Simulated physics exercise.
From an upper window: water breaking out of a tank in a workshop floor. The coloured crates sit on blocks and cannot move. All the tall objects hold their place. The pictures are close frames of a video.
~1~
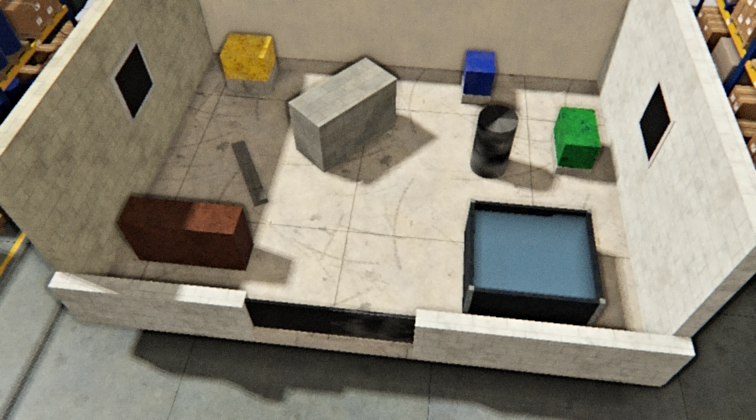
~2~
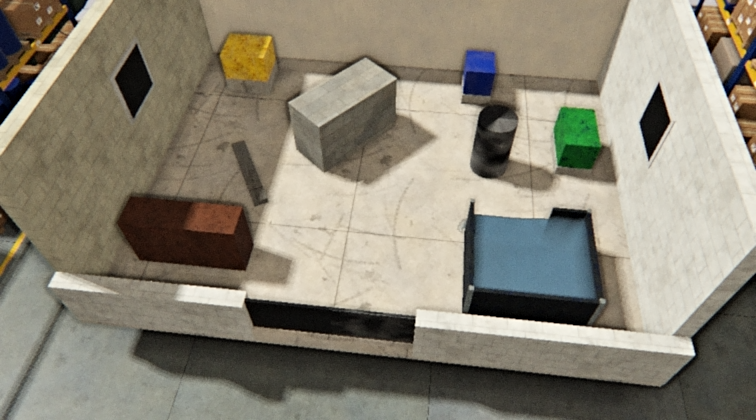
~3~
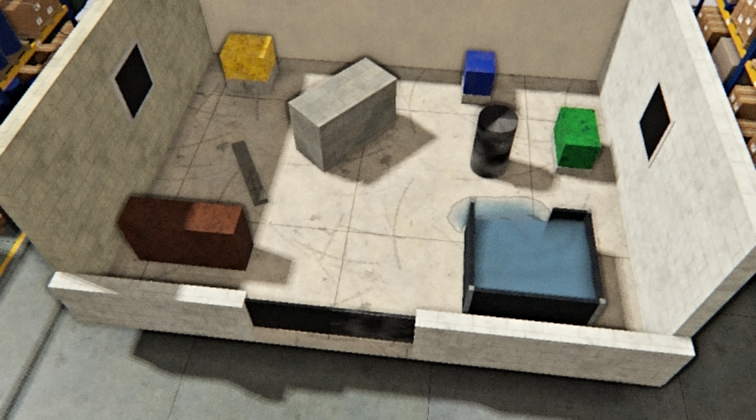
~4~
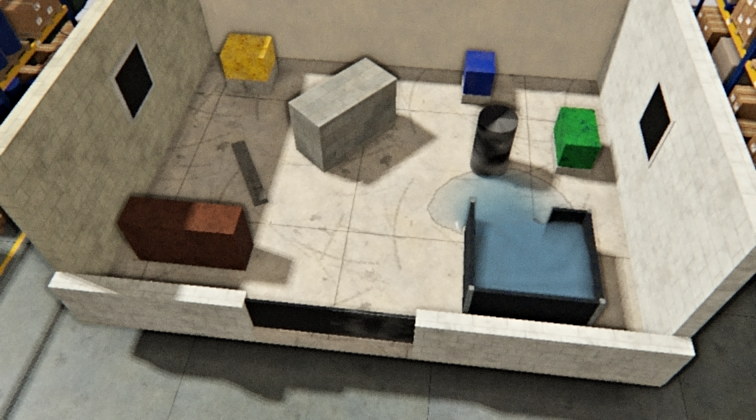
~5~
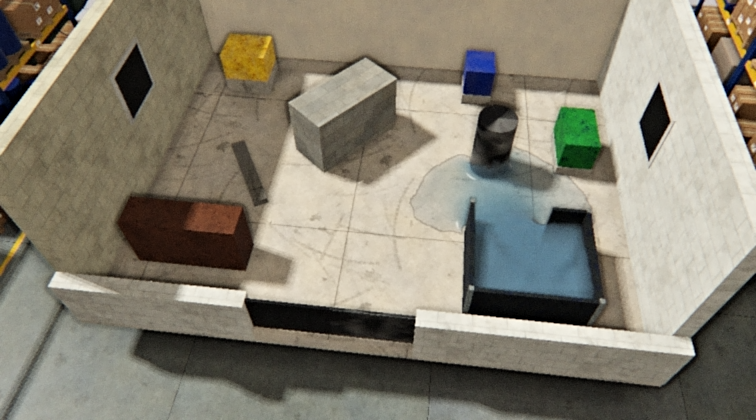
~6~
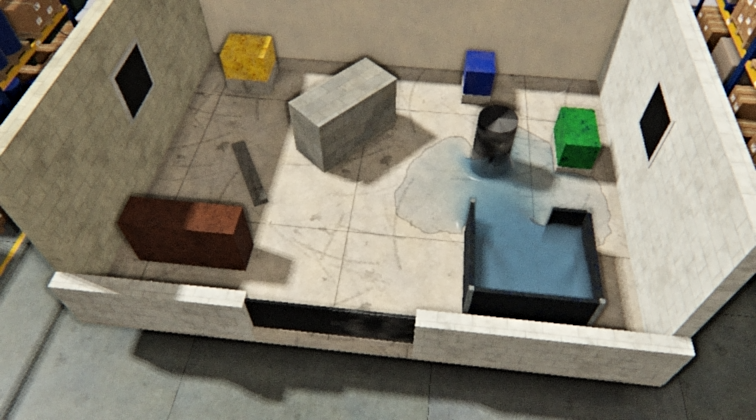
Blue water lies still in a dark-walled tank at the lower right of a pale-walled workshop floor, seen from high above by an unmoving camera. Around it stand a black cylinder, green, blue and yellow blocks, a large grey box and a reddish-brown one. A gap opens in the tank's far side, and water pours out, spreading thinly across the floor and around the cylinder.
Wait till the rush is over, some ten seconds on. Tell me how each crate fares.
In the end: The green crate is wetted; the blue crate escapes dry; the yellow crate escapes dry.
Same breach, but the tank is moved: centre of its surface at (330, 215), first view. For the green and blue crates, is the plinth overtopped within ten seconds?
The green crate remains dry; the blue crate escapes it.
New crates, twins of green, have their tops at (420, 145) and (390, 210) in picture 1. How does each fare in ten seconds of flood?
One after the other: Is topped, keeps dry.
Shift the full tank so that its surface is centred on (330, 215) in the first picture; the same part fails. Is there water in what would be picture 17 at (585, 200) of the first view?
There: Dry.
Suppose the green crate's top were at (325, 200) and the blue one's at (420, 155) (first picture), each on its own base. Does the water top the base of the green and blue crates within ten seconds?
In short: Green crate keeps dry; blue crate takes water.
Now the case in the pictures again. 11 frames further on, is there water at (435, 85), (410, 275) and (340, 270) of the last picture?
One after the other: Awash, clear, free of water.
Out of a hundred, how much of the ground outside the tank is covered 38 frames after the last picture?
About 85 per cent.
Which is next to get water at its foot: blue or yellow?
First comes the crate marked blue.
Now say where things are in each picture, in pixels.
In the first picture, still water in the water tank at (532, 252).
In the second picture, the front is at (465, 224), out from the gap on the water tank's far side.
In the third picture, the front is at (537, 205), out from the gap on the water tank's far side.
In the fourth picture, the front is at (521, 174), out from the gap on the water tank's far side.
In the fifth picture, water pours out on the water tank's far side and has run to (517, 152).
In the sixth picture, the front is at a hidden place, out from the gap on the water tank's far side.
A moment on, water covers 25 % of the floor; the green crate water round its plinth, the blue crate water round its plinth, the yellow crate not reached.
Next, water covers 35 % of the floor; the green crate water round its plinth, the blue crate water round its plinth, the yellow crate not reached.
Then, water covers 55 % of the floor; the green crate water round its plinth, the blue crate water round its plinth, the yellow crate water round its plinth.
Later, water covers 85 % of the floor; the green crate water round its plinth, the blue crate water round its plinth, the yellow crate water round its plinth.
In the end, water covers 100 % of the floor; the green crate was topped, the blue crate stayed above the water, the yellow crate stayed above the water.
